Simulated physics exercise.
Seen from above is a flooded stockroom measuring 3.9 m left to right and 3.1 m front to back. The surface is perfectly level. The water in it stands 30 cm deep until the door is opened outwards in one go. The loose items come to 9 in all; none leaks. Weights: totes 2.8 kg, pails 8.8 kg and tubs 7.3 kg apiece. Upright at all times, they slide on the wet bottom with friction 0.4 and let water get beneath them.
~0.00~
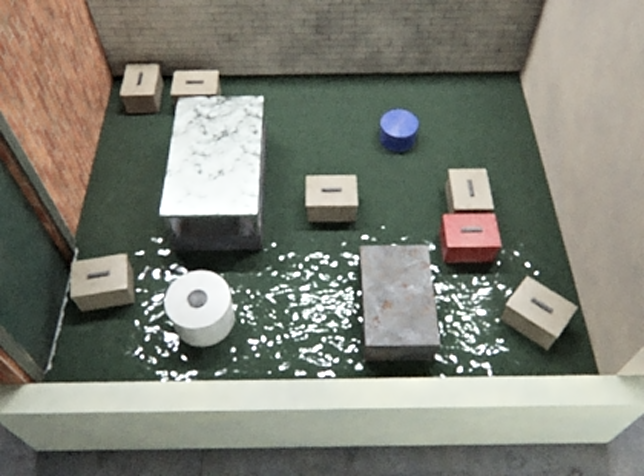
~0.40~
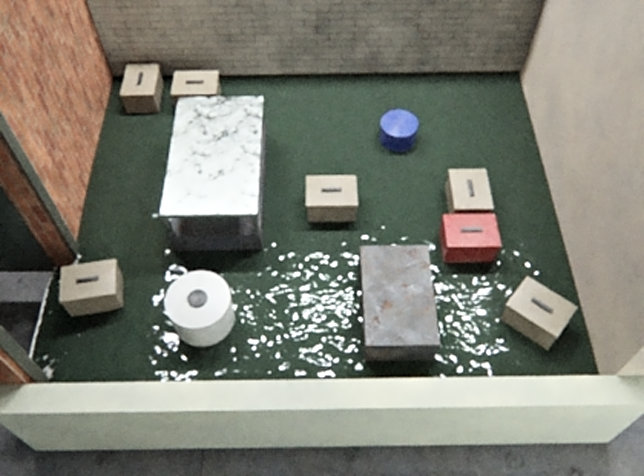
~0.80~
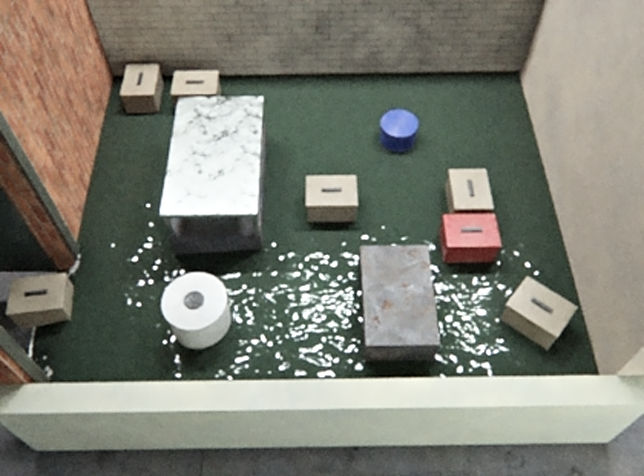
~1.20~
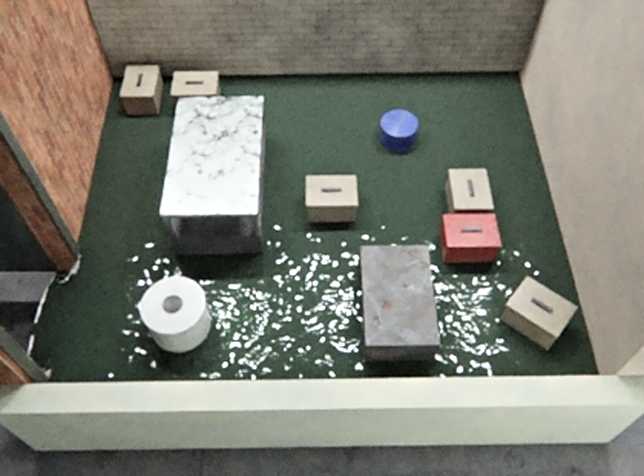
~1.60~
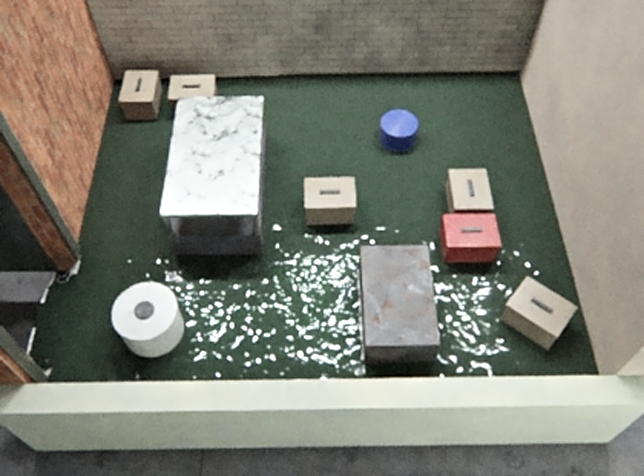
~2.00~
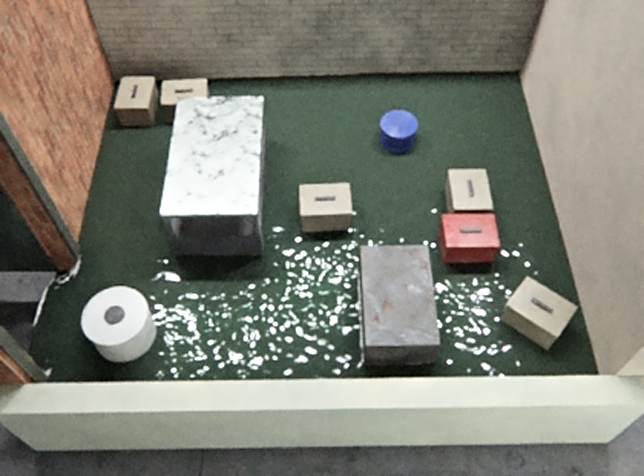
To begin with, tan boxes, a red box, a blue round item and a white cylinder sit among two large blocks on a walled, flooded floor scattered with white flecks. The lower-left tan box slides out through the left wall's gap, then the white cylinder drifts left, and finally other tan boxes shift slightly left.
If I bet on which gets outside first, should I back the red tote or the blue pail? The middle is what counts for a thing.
Back the red one; it gets out first.
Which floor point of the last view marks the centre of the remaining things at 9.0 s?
That lands at roughly (332, 250).
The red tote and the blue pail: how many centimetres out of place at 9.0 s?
Shifts: Around 100 and 80 cm.
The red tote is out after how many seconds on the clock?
Around 18.5 s.
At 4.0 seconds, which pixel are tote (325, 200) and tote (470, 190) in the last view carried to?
First one near (240, 290), second near (434, 196).
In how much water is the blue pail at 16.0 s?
I'd say around 13 cm.
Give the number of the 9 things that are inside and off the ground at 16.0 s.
The count is 4.
After 4.0 s the red tote is near (424, 233), 0.4 m from its start, afloat; the blue pail is near (360, 137), 0.4 m from its start, afloat; 2 of 9 are out; 7 afloat.
After 9.0 s the red tote is near (348, 239), 0.9 m from its start, afloat; the blue pail is near (316, 136), 0.7 m from its start, afloat; 4 of 9 are out; 5 afloat.
After 16.0 s the red tote is near (173, 349), 2.4 m from its start, afloat; the blue pail is near (163, 120), 2.1 m from its start, afloat; 5 of 9 are out; 4 afloat.
After 20.0 s the red tote has gone out (at 18.6 s); the blue pail is near (97, 239), 2.7 m from its start, aground; 6 of 9 are out; 2 afloat.
